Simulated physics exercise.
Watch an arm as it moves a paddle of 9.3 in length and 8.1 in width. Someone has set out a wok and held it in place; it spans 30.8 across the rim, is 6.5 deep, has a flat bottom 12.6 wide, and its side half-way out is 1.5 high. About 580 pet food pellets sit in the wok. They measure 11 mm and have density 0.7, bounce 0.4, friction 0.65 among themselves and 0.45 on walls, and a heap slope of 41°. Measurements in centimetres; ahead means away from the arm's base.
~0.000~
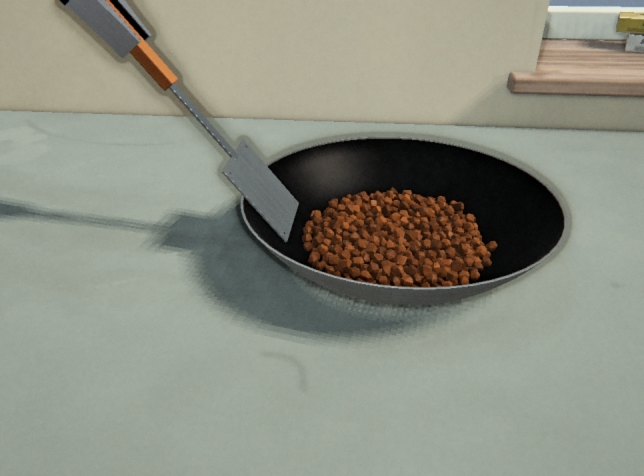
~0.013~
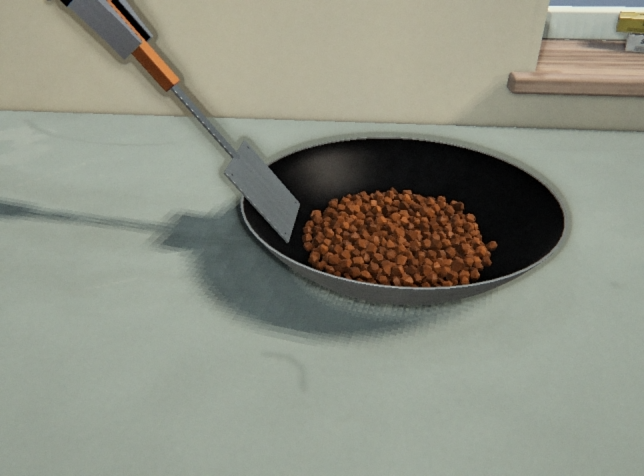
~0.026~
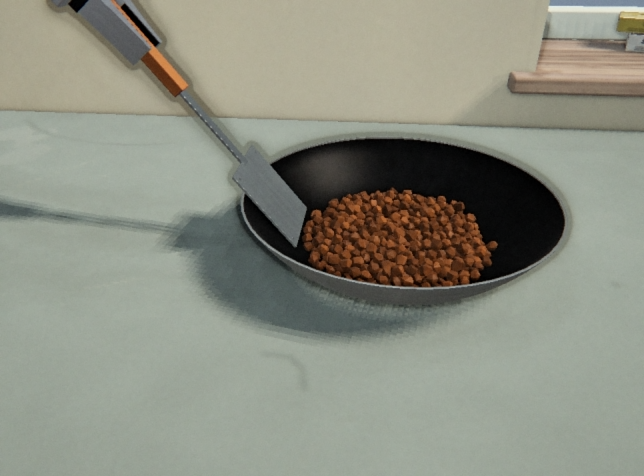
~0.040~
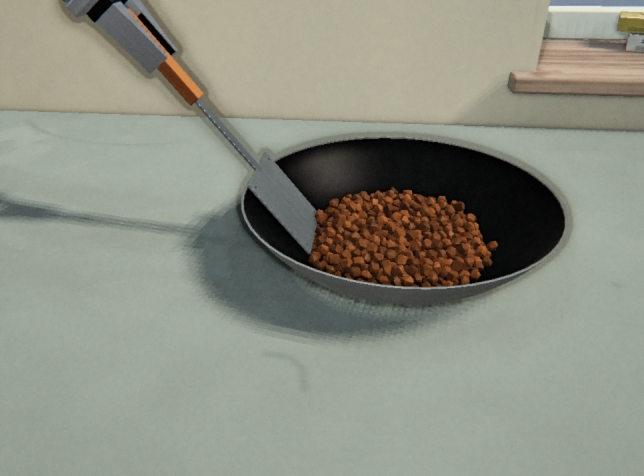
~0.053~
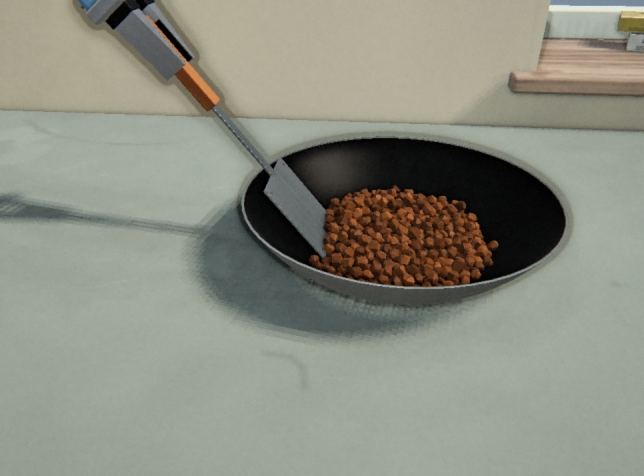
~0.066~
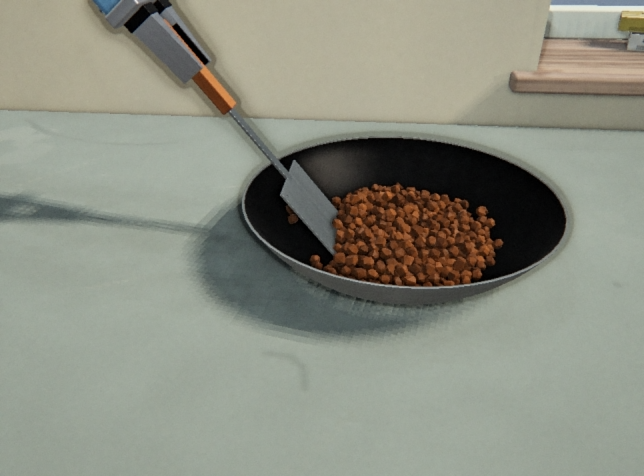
A paddle slides down into a black wok and pushes brown pellets slightly right.
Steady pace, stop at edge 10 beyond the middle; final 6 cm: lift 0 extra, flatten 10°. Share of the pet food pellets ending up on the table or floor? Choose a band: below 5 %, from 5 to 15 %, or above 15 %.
That share falls above 15 %.
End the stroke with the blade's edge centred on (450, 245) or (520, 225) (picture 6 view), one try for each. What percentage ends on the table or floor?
I'd say roughly 5 per cent, then roughly 45 per cent.
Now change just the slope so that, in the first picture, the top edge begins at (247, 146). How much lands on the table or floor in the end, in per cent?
Near 25 in a hundred.
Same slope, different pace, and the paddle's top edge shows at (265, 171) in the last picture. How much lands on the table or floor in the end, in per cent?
My guess is around 15 percent.
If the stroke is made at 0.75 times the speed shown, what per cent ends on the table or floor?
Roughly 15 per cent.
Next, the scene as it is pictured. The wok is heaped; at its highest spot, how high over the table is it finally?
About 7.0 centimetres.
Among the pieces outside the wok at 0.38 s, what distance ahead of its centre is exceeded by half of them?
Roughly 22 cm.
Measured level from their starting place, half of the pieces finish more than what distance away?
Roughly 8 cm.
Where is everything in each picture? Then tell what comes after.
In the first picture, paddle top edge at (233, 155), sloping 52°; upper third of the load around (399, 227), from x 305 to 490, top at y 190; 584 in the wok.
In the second picture, paddle top edge at (235, 156), sloping 52°; upper third of the load around (399, 227), from x 305 to 490, top at y 190.
In the third picture, paddle top edge at (243, 160), sloping 52°; upper third of the load around (400, 227), from x 305 to 490, top at y 190.
In the fourth picture, paddle top edge at (257, 168), sloping 52°; upper third of the load around (400, 228), from x 315 to 490, top at y 190.
In the fifth picture, paddle top edge at (272, 173), sloping 52°; upper third of the load around (396, 225), from x 305 to 495, top at y 190.
In the sixth picture, paddle top edge at (288, 176), sloping 52°; upper third of the load around (400, 223), from x 290 to 495, top at y 185; 584 in the wok.
By 0.11 s, sloping 52°, highest piece 9 above the table; 582 in the wok, 2 on the blade or in flight.
By 0.16 s, sloping 50°, highest piece 12 above the table; 581 in the wok, 3 on the blade or in flight.
By 0.38 s, sloping 42°, highest piece 8 above the table; 445 in the wok, 45 on the table or floor, 94 on the blade or in flight.
By 1.43 s, sloping 42°, highest piece 7 above the table; 443 in the wok, 141 on the table or floor.
Final count, 443 in the wok, 141 on the table or floor. That is 24 % on the table or floor.
